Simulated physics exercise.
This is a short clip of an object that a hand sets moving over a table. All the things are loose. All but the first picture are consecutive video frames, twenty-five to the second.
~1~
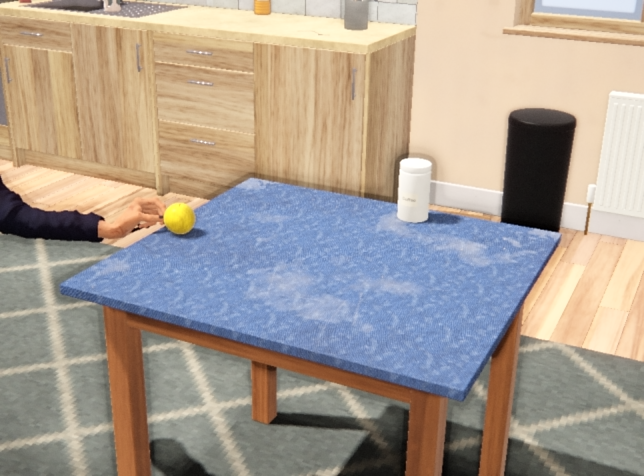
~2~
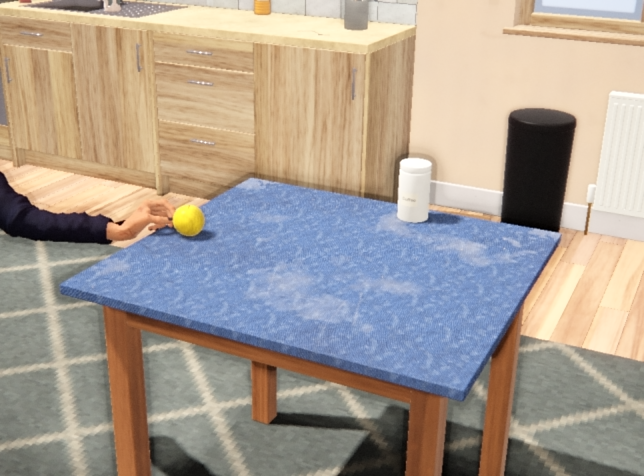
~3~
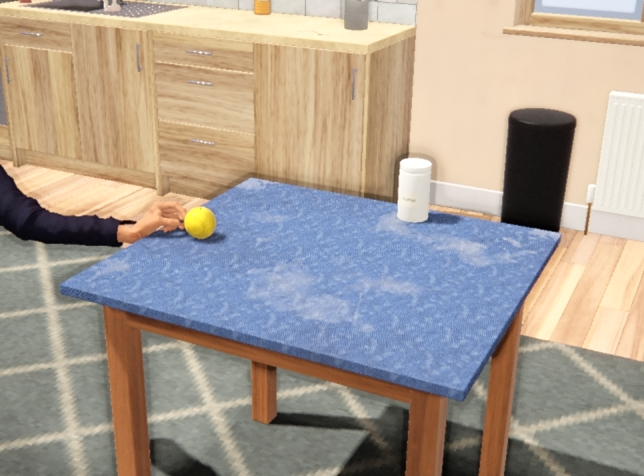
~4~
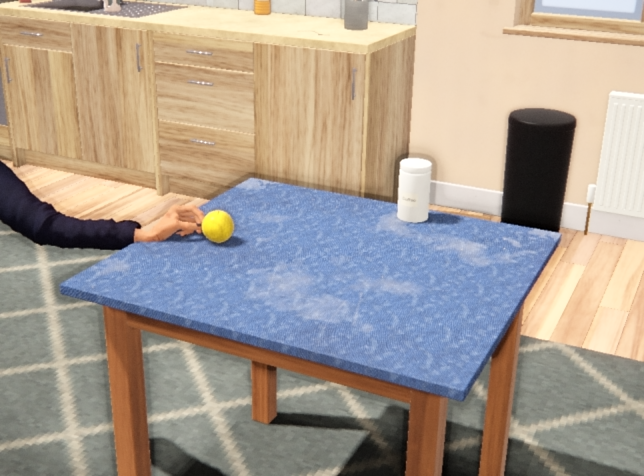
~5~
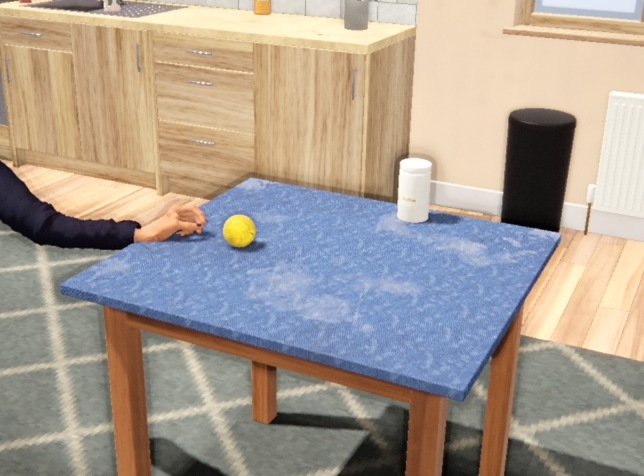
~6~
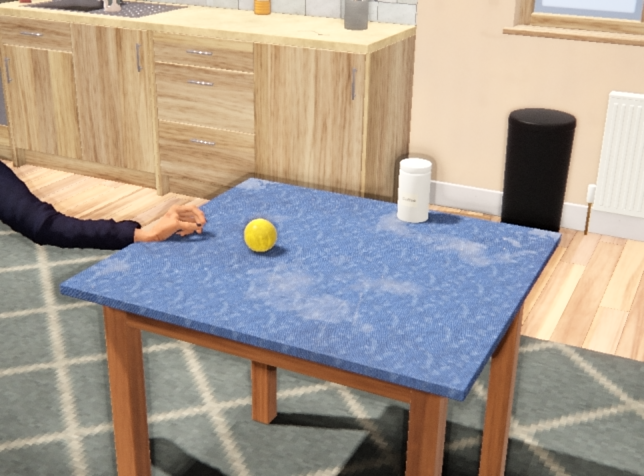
A yellow apple was pushed to the right by a hand across a blue table with a white canister on it, then rolled clear of the fingers while the hand stayed behind.
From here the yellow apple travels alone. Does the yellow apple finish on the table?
No, it finishes off the table.
Then, 0.20 s later than the last frame, yellow apple moved well along near (369, 258).
Then, 0.50 s later than the last frame, yellow apple now off the table.
Then, 0.80 s later than the last frame, things are still on the move.
Then, 1.10 s later than the last frame, as before.
When it is over, off the table, yellow apple.
